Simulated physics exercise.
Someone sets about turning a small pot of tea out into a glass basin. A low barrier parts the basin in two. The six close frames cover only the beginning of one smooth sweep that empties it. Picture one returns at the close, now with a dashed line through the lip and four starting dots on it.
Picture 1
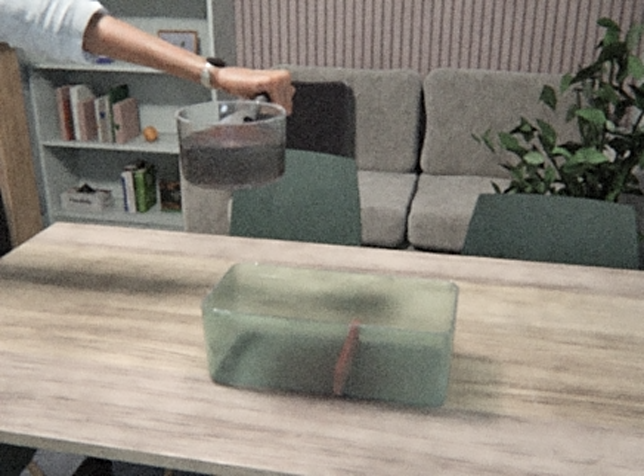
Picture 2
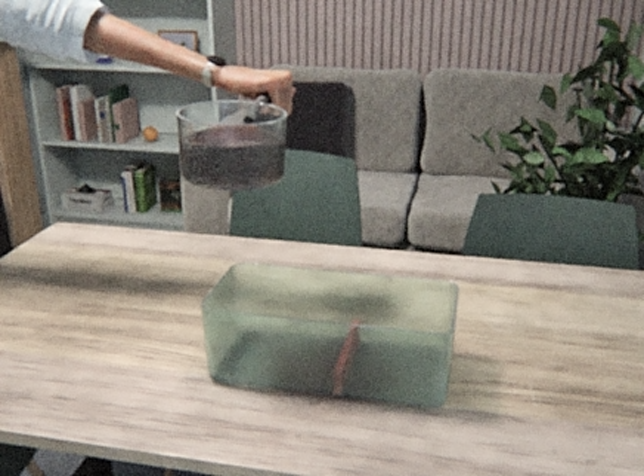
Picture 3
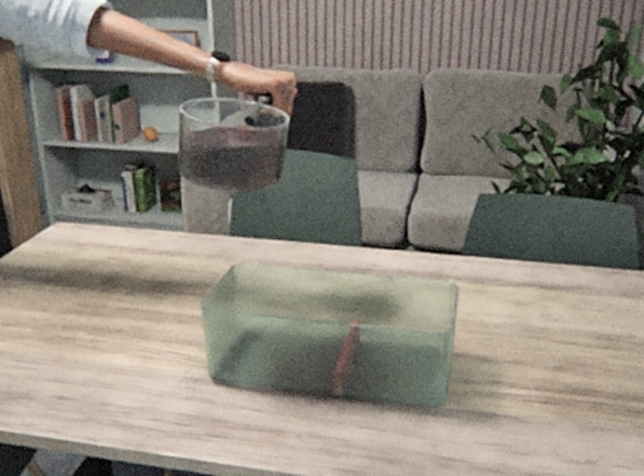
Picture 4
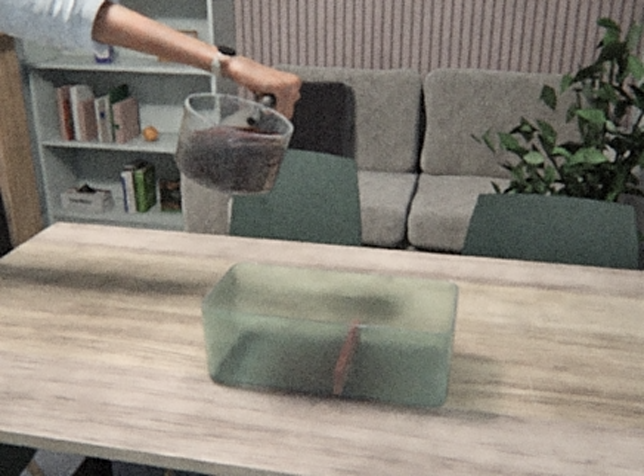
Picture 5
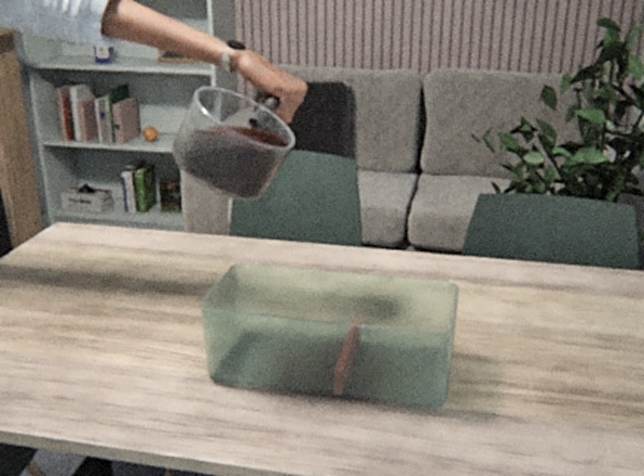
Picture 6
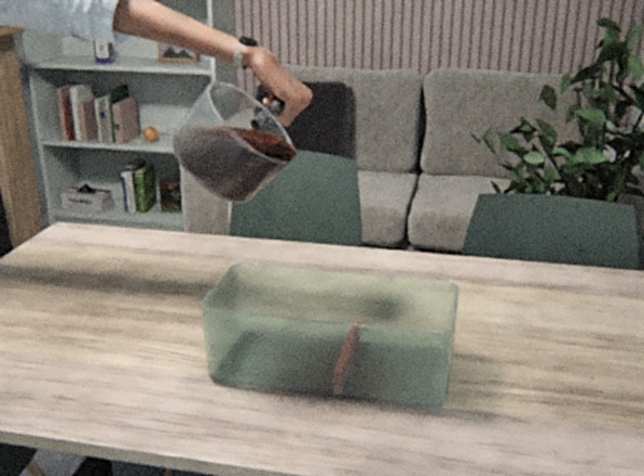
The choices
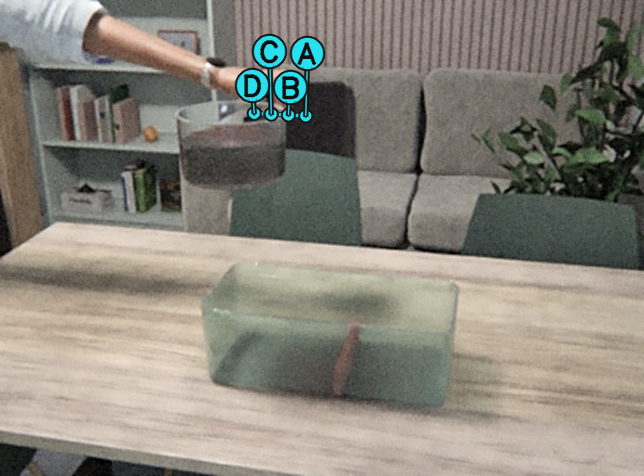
To begin with, a hand holds a clear pot of dark tea upright above a wooden table, up and to the left of a glass basin with a low reddish barrier. The hand then tilts the pot rightward, gradually at first and then more steeply, until the tea reaches its lip.
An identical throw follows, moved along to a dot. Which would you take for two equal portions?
The answer is dot A.
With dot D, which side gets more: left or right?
The left one.
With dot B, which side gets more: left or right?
More ends on the left.
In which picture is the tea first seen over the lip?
Picture 6.
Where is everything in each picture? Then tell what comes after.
In the first picture, upright, lip at (282, 114); basin from (209, 376) to (447, 405); top of the wall at (348, 344); nothing has left yet.
In the second picture, upright, lip at (283, 116); nothing has left yet.
In the third picture, tipped about 8°, lip at (286, 122); nothing has left yet.
In the fourth picture, tipped about 17°, lip at (289, 131); nothing has left yet.
In the fifth picture, tipped about 29°, lip at (291, 144); nothing has left yet.
In the sixth picture, tipped about 43°, lip at (290, 158); tea is over the lip, down to (290, 158).
On the marked copy, A at (305, 115); B at (288, 115); C at (271, 114); D at (254, 113).
With A, about 49 % ends left of the wall and 47 % right of it; 3 % is lost outside.
With B, about 70 % ends left of the wall and 24 % right of it; 6 % is lost outside.
With C, about 82 % ends left of the wall and 9 % right of it; 9 % is lost outside.
With D, about 76 % ends left of the wall and 13 % right of it; 11 % is lost outside.
